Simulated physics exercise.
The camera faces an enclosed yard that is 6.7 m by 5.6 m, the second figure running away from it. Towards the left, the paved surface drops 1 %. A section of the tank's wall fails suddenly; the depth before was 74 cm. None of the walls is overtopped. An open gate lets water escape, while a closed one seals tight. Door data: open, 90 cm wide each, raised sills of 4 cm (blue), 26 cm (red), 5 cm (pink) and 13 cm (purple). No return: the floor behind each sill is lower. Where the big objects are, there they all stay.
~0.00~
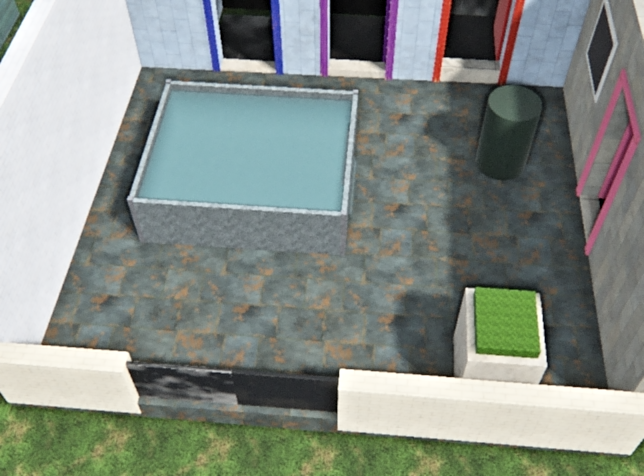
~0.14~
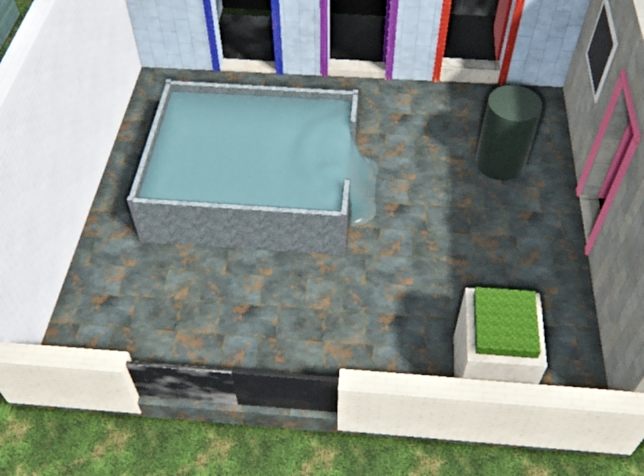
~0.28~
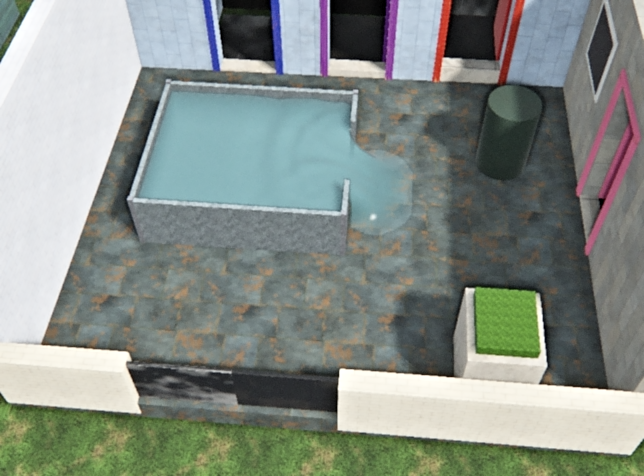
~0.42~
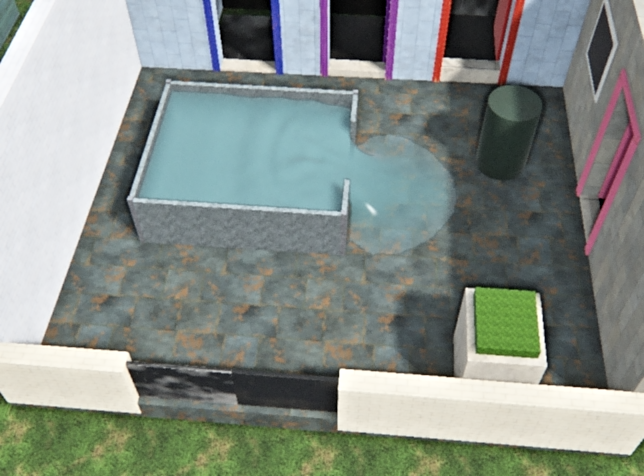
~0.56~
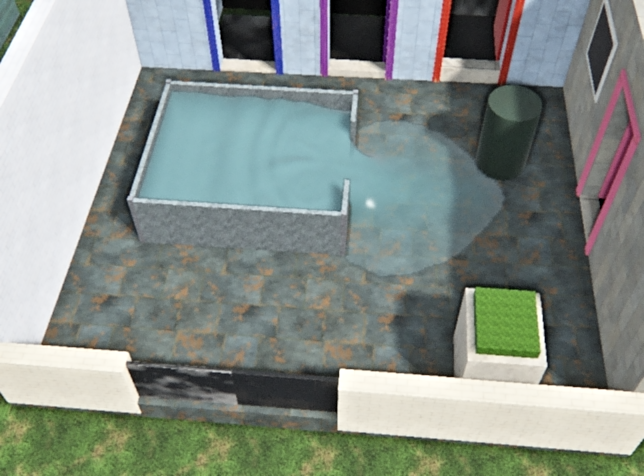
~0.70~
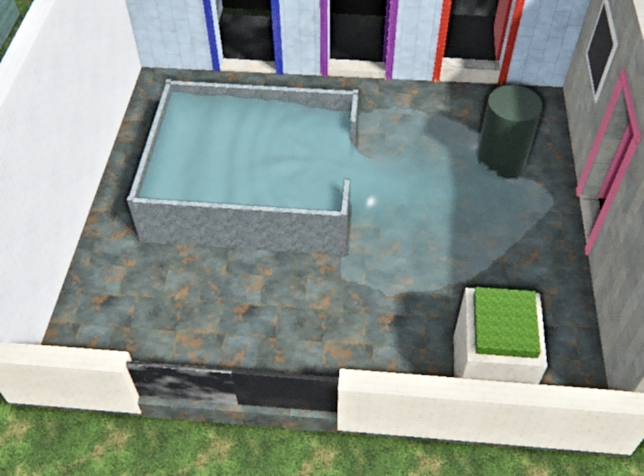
A raised tank's right wall breaks open and water spreads rightward across the paved yard.
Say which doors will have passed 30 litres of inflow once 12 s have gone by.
The blue door will see an amount within the limit come in, the red door will see an amount within the limit come in, the pink door will see too much water come in, the purple door will see an amount within the limit come in.
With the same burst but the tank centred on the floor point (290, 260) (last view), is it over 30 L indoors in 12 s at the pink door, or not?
Then, at pink, it's too much.
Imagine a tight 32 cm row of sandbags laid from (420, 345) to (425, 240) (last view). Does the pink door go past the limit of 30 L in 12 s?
Next, pink ends up on the high side.
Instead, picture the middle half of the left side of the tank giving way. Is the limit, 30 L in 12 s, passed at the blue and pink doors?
Log - blue: Threshold topped, pink: Threshold topped.
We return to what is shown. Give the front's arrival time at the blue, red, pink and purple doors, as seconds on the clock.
Blue: 4.0 s; red: 1.3 s; pink: 0.8 s; purple: 2.0 s.
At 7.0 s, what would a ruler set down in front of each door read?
Centimetres: Blue 2 / red 17 / pink 16 / purple 3.
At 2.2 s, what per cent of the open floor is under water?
Near 40 per cent is wet.
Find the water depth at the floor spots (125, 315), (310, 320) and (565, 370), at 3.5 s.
First 0 cm, then 0 cm, then 24 cm.
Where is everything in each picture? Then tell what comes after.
The first picture shows the tank at (250, 147) is whole and still, 74 cm deep.
In the second picture, water pours out at (347, 177) and has run 0.6 m, to (366, 160); typically 10 cm deep outside, 74 cm at the tank's back.
In the third picture, the front is at (406, 214), 0.9 m from the gap at (347, 179); 1.0 m2 of floor is under water; 74 cm left at the back of the tank.
In the fourth picture, water pours out at (347, 180) and has run 1.4 m, to (450, 187); typically 8 cm deep outside, 74 cm at the tank's back.
In the fifth picture, the front is at (499, 196), 2.1 m from the gap at (347, 179); 3.9 m2 of floor is under water; 74 cm left at the back of the tank.
In the sixth picture, the front is at (548, 202), 2.8 m from the gap at (347, 179); 5.5 m2 of floor is under water; 74 cm left at the back of the tank.
After 1.4 s water covers 35 % of the floor and is deepest (45 cm) near (355, 188); blue door not reached, red door 2 cm at the sill, 0 L in, pink door 12 cm at the sill, 57 L in, purple door not reached.
After 2.2 s water covers 40 % of the floor and is deepest (39 cm) near (355, 188); blue door not reached, red door 21 cm at the sill, 1 L in, pink door 16 cm at the sill, 200 L in, purple door 1 cm at the sill, 0 L in.
After 3.5 s water covers 50 % of the floor and is deepest (34 cm) near (545, 415); blue door not reached, red door 20 cm at the sill, 3 L in, pink door 19 cm at the sill, 412 L in, purple door 3 cm at the sill, 0 L in.
After 7.0 s water covers 90 % of the floor and is deepest (22 cm) near (528, 399); blue door 2 cm at the sill, 0 L in, red door 17 cm at the sill, 3 L in, pink door 16 cm at the sill, 695 L in, purple door 3 cm at the sill, 0 L in.
After 12.0 s water covers 100 % of the floor and is deepest (18 cm) near (156, 167); blue door 5 cm at the sill, 1 L in, red door 9 cm at the sill, 3 L in, pink door 9 cm at the sill, 836 L in, purple door 6 cm at the sill, 0 L in.
